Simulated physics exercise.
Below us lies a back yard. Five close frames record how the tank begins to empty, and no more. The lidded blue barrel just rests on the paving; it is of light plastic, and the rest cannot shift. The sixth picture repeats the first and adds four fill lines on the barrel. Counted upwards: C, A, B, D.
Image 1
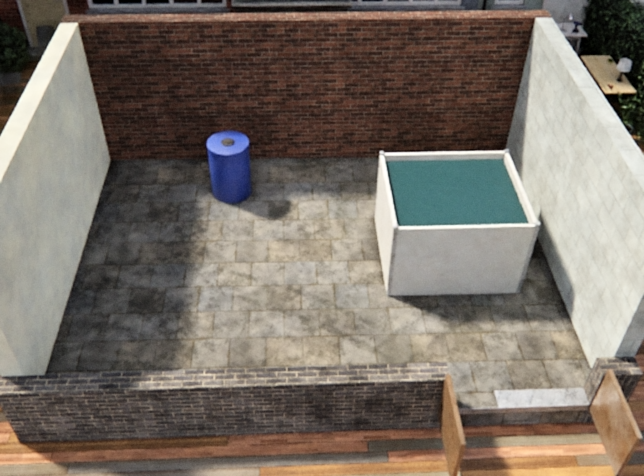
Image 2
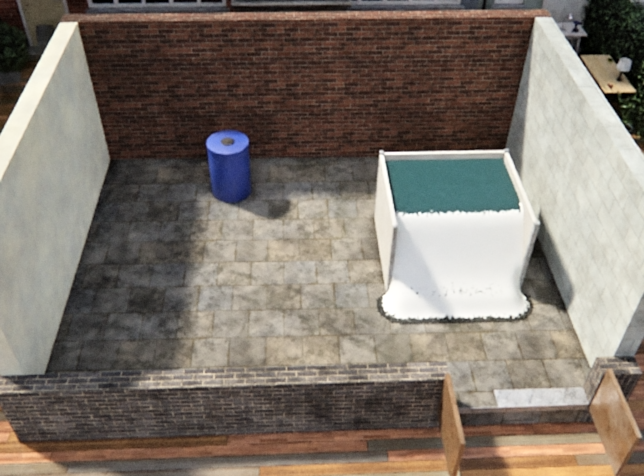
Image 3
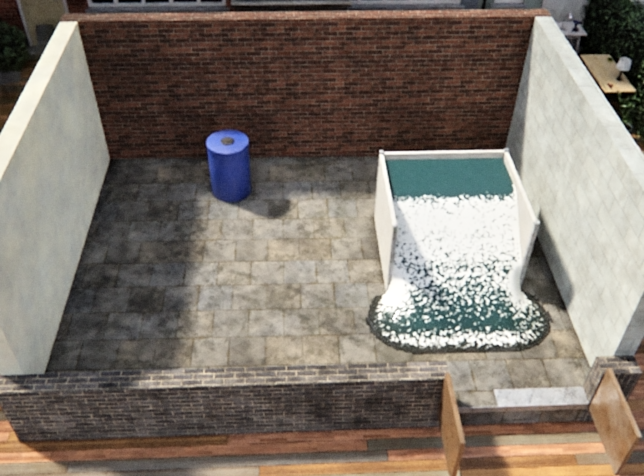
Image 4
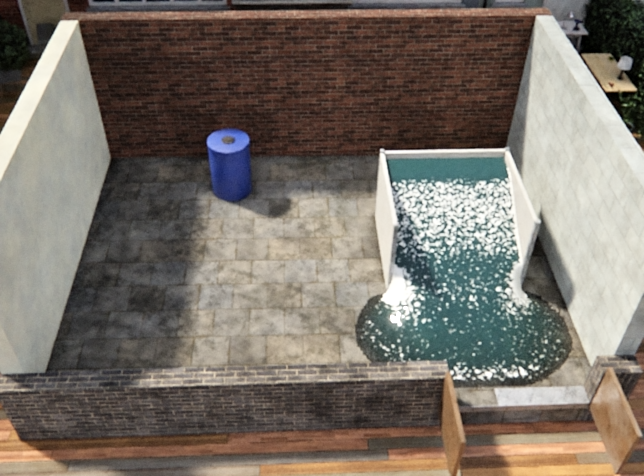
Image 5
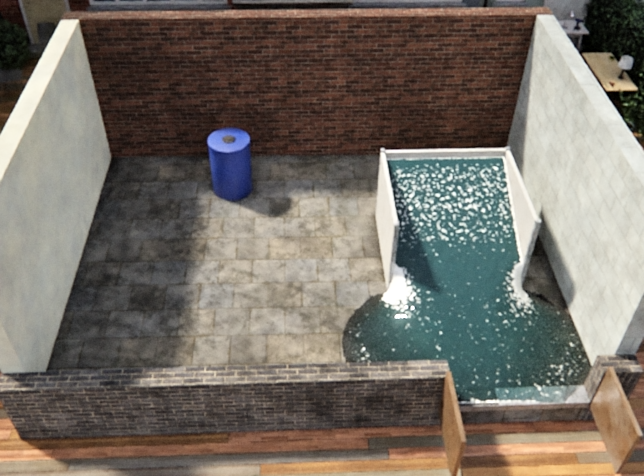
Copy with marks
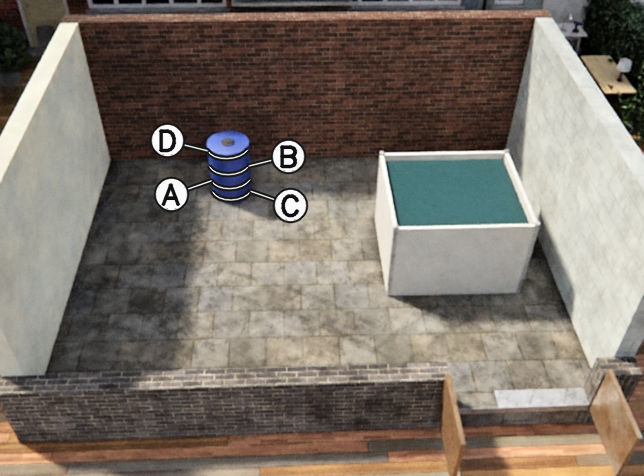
Water pours from the open front of a white tank and spreads across the paved yard.
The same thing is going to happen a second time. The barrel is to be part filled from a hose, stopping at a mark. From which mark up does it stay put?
It is C.
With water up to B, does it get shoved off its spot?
No.
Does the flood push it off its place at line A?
No.
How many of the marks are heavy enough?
All of the four.
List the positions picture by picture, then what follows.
In the first picture, lid of the blue barrel at (227, 143); tank full, its middle at (454, 192); open gate at (521, 363).
In the second picture, 3 % of the ground wet, in view closest to the barrel at (384, 302).
In the third picture, 7 % of the ground wet, in view closest to the barrel at (375, 313).
In the fourth picture, 12 % of the ground wet, in view closest to the barrel at (375, 304).
In the fifth picture, lid of the blue barrel at (228, 140); 16 % of the ground wet, in view closest to the barrel at (375, 304).
On the marked copy, A at (229, 188); B at (228, 174); C at (231, 200); D at (226, 158); from the bottom up C, A, B, D.
Choosing A, it does not move.
Choosing B, it does not move.
Choosing C, it does not move.
Choosing D, it does not move.
